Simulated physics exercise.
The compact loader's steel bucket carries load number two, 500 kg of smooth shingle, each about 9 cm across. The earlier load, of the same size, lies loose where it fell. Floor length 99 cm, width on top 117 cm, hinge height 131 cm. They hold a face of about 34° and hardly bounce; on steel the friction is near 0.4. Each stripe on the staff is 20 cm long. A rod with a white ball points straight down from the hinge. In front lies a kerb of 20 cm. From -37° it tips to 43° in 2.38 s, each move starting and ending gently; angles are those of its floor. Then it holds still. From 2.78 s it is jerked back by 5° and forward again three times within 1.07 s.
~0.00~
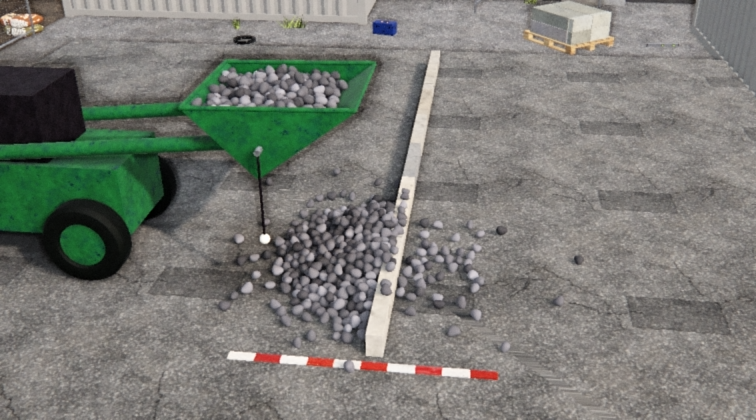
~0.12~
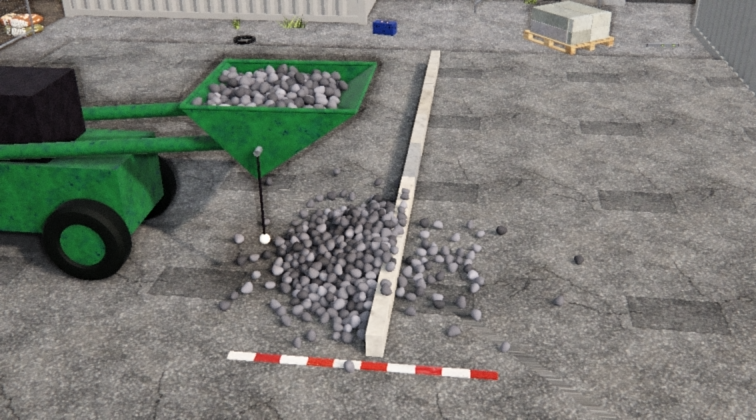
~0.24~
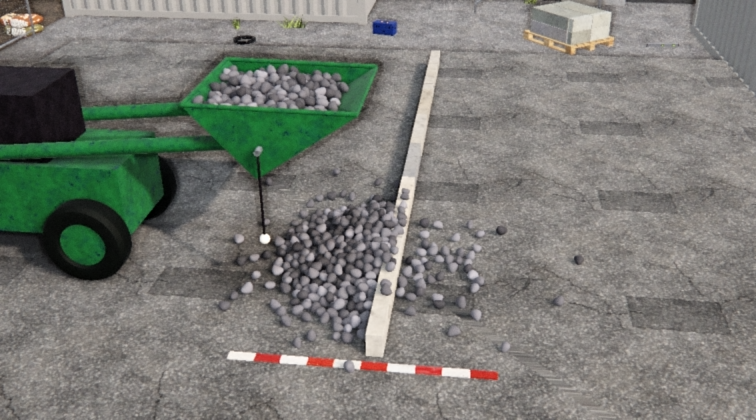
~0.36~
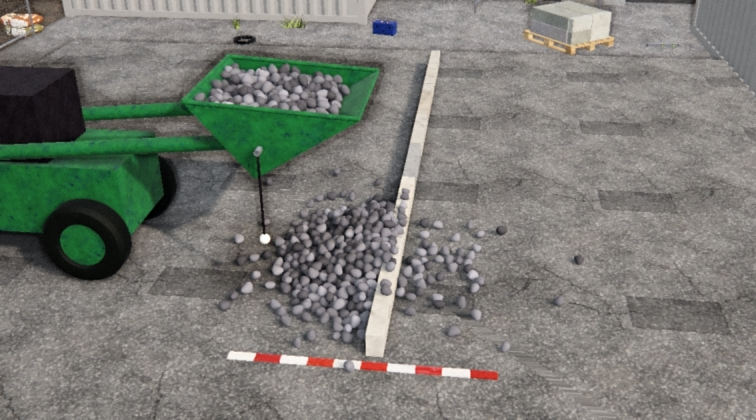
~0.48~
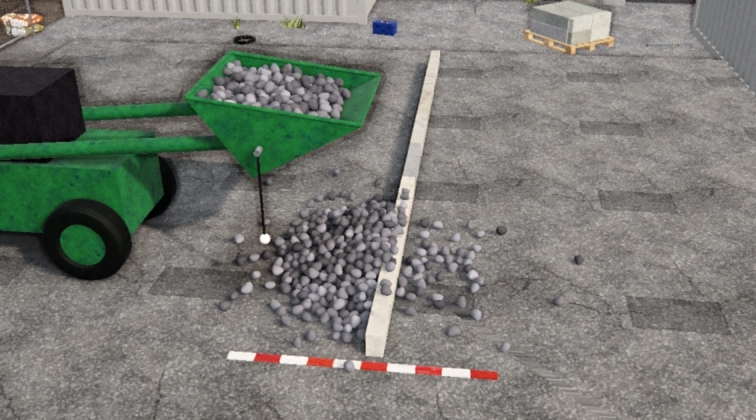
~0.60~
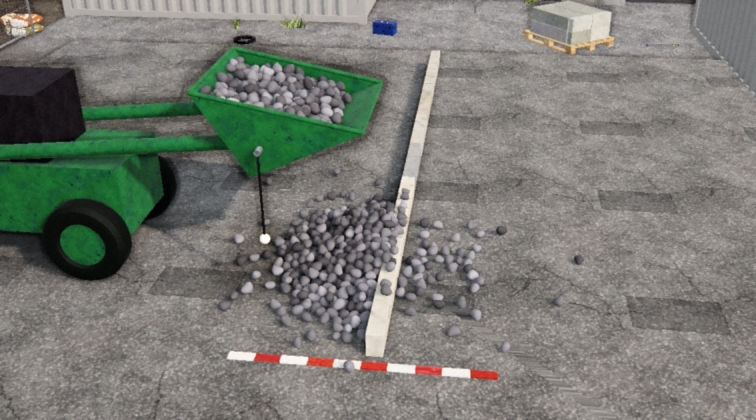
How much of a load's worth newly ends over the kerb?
Close to 55 parts in a hundred.
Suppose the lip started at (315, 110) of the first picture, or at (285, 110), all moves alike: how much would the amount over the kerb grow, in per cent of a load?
About 15 and 0 per cent.
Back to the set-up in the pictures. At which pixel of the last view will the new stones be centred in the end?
Around (407, 250).
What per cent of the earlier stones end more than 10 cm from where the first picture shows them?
Roughly 15 per cent of them.
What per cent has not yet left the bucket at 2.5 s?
About 5 per cent.
After 1.8 s the floor is at 30°; in per cent of one load, 84 in the bucket, 107 on this side of the kerb, 9 over the kerb; the foremost stones are at (507, 274).
After 2.5 s the floor is at 43°; in per cent of one load, 3 in the bucket, 148 on this side of the kerb, 49 over the kerb; the foremost stones are at (529, 276).
After 4.3 s the floor is at 43°; in per cent of one load, 0 in the bucket, 136 on this side of the kerb, 64 over the kerb; the foremost stones are at (577, 271).
After 7.1 s the floor is at 43°; in per cent of one load, 0 in the bucket, 136 on this side of the kerb, 64 over the kerb; the foremost stones are at (577, 271). Net gain over the kerb, 55.
